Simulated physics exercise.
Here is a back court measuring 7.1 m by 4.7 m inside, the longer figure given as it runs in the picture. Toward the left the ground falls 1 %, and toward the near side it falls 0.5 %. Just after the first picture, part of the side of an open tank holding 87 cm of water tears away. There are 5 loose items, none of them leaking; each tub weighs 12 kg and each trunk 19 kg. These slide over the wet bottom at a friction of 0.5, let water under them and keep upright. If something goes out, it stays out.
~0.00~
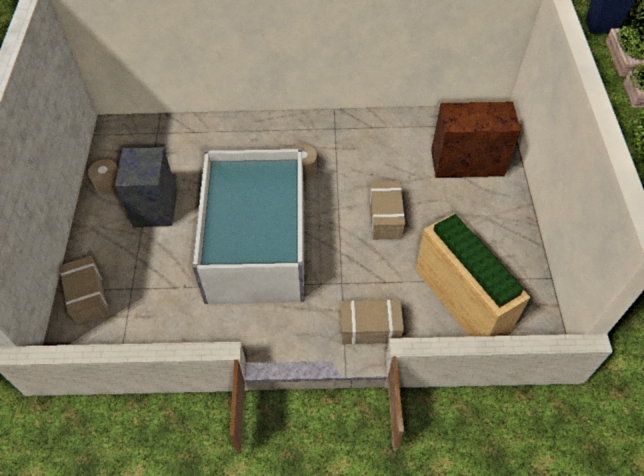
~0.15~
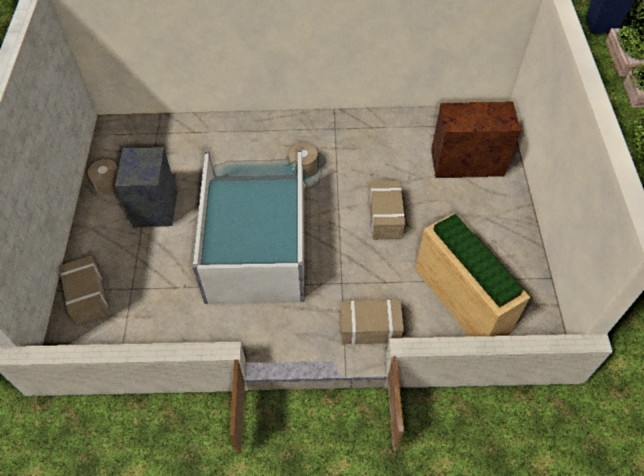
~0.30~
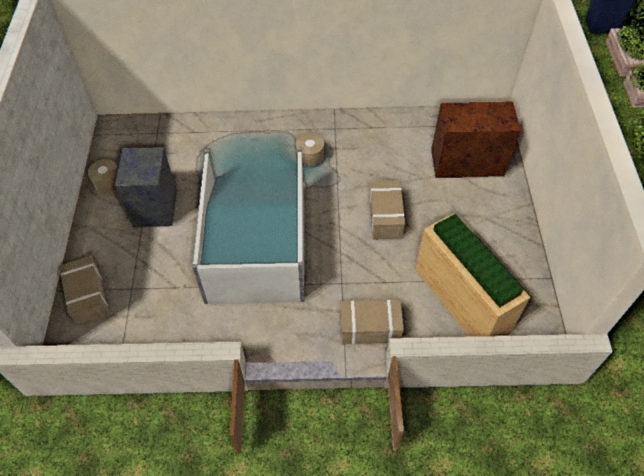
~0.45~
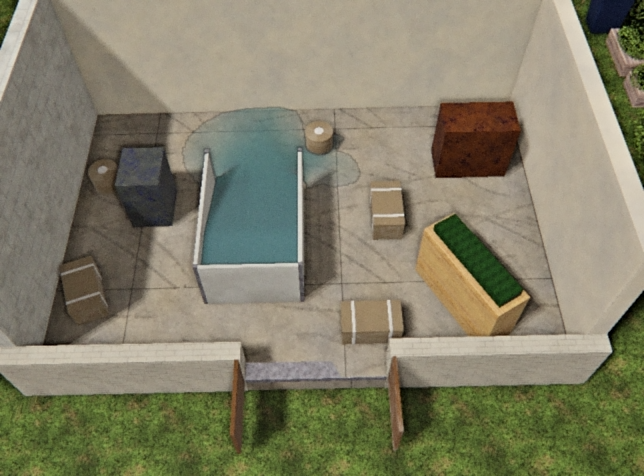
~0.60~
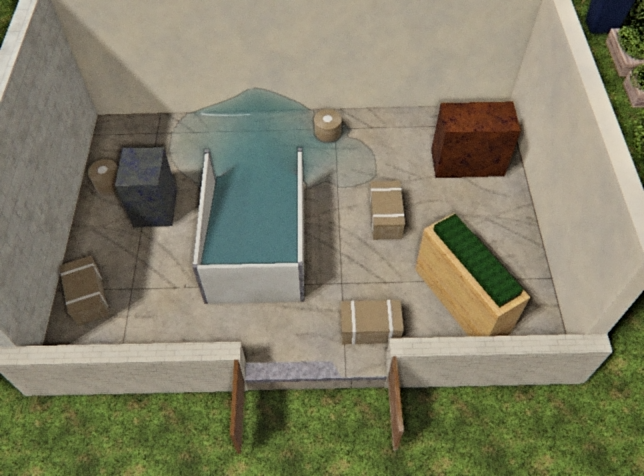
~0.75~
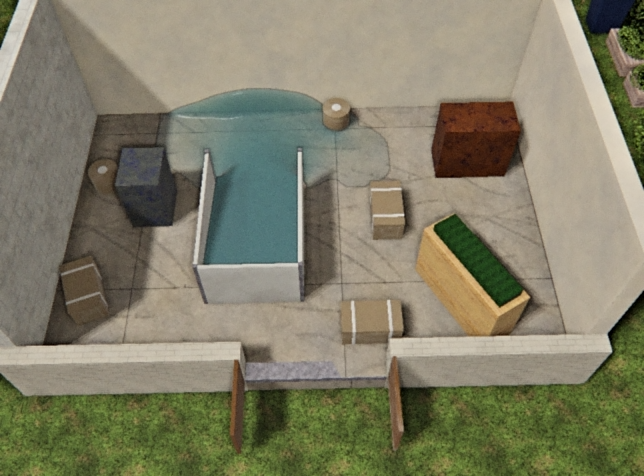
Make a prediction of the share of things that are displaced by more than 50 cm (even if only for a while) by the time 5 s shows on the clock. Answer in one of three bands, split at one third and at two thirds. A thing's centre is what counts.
One to two thirds.
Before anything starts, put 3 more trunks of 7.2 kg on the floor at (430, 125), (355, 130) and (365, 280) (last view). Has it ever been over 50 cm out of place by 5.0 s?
Going through them in turn, I'd say beyond, beyond and not that far.
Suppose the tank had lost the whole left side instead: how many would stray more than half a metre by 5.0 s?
Then 4 of them would.
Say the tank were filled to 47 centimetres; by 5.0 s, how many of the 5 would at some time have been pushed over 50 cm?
3.
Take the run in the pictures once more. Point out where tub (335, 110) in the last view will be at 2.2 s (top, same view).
Look about (505, 120).
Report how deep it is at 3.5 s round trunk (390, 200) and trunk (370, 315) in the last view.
Depths: Near 3 cm, then near 0 cm.
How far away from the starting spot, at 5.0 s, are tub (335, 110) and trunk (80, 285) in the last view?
Distances: 350 cm; 140 cm.
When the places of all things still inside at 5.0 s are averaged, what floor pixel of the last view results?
It sits at about (331, 257).
After 1.1 s 1 of 5 are over 50 cm from their spots; 0 afloat.
After 2.2 s 1 of 5 are over 50 cm from their spots; 1 afloat.
After 3.5 s 3 of 5 are over 50 cm from their spots; 2 afloat.
After 5.0 s 3 of 5 are over 50 cm from their spots, and 3 have been at some point; 1 afloat.
